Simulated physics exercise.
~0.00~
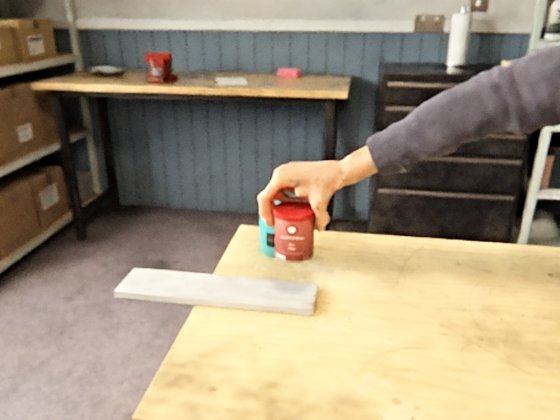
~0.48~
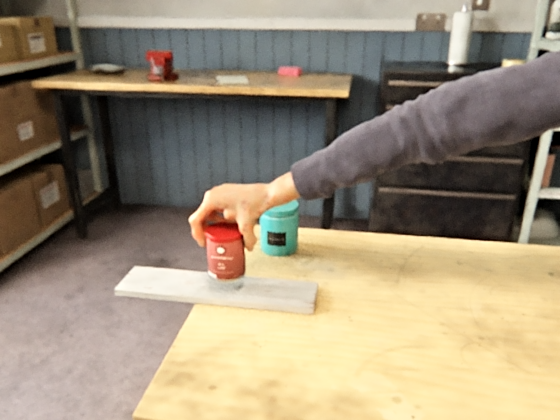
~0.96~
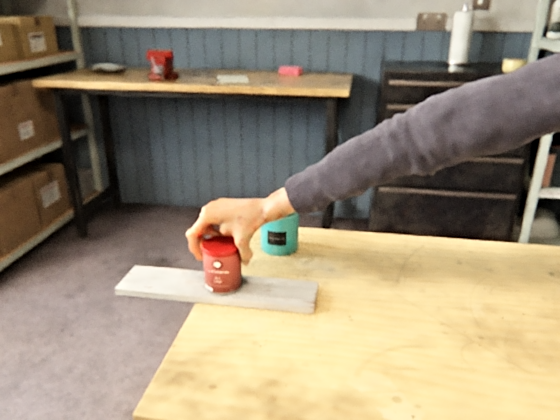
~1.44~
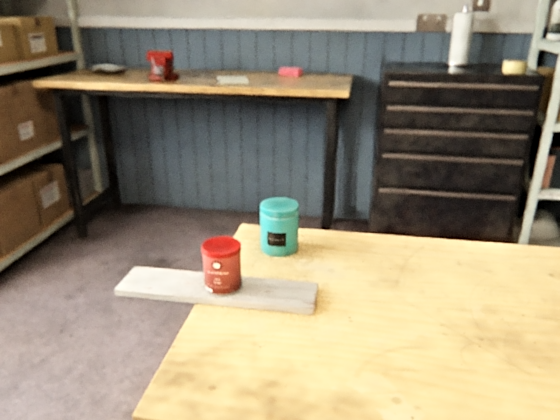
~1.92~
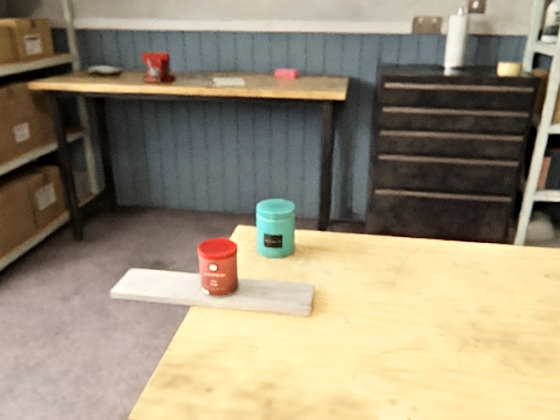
A hand reaches in from the right and grips a red tin standing in front of a turquoise jar on a wooden table, where a flat pale plank juts out past the left edge. It carries the tin to the left, holding it upright over the plank. The hand then lowers the tin onto the plank close to the table's edge. It lets go and withdraws, leaving the tin standing. The plank stays balanced on the table, with the red tin upright on it and the turquoise jar still in its place behind.
